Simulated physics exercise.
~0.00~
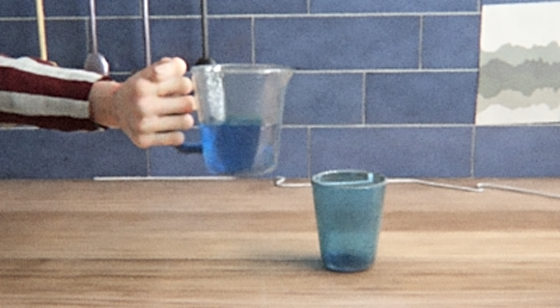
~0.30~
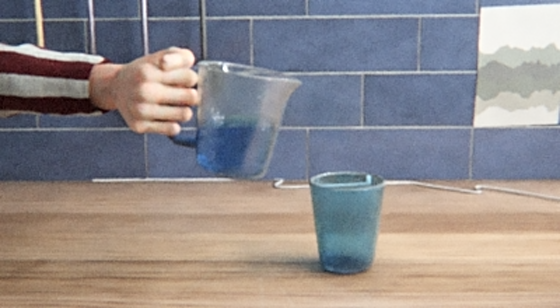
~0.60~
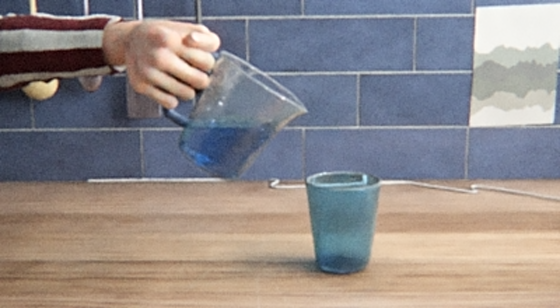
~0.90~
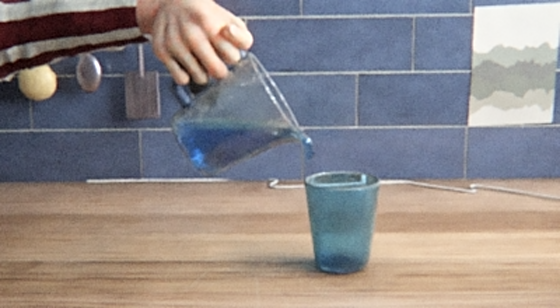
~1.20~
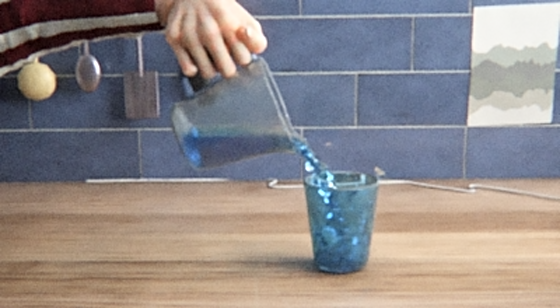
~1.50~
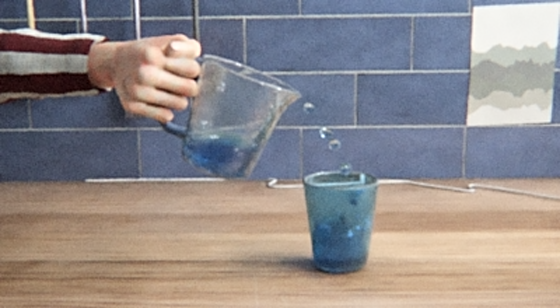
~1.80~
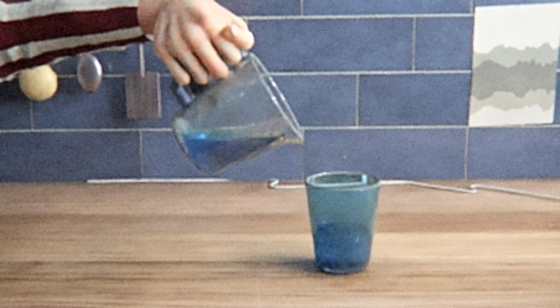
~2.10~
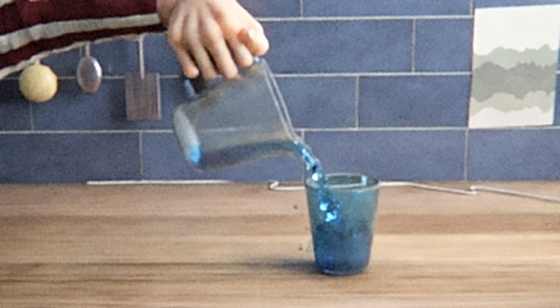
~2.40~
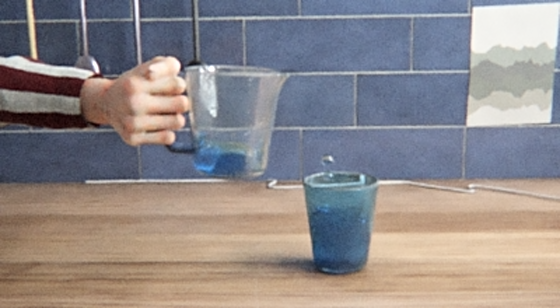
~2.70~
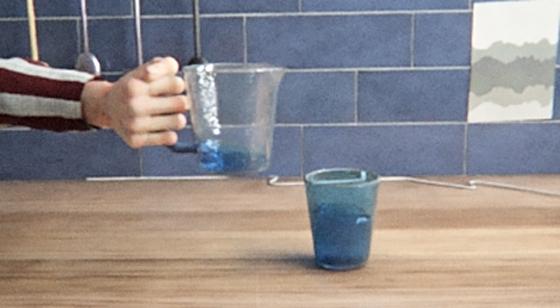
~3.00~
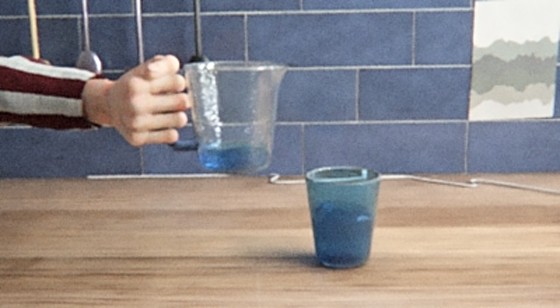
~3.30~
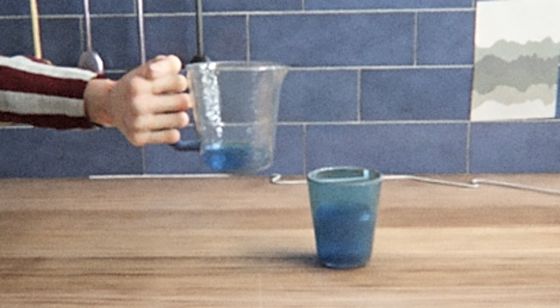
A hand in a maroon-and-white striped sleeve holds a clear measuring jug of blue liquid at the left, above a wooden counter before blue tiles, seen from the front by a slightly swaying camera. An empty teal drinking glass stands to its right. The hand tips the jug smoothly and liquid streams into the glass, then it tilts back as a few drops fall. It tips again, more steeply, pouring a second stream. Finally it levels the jug, leaving a little liquid inside, while the glass stands partly filled with blue.
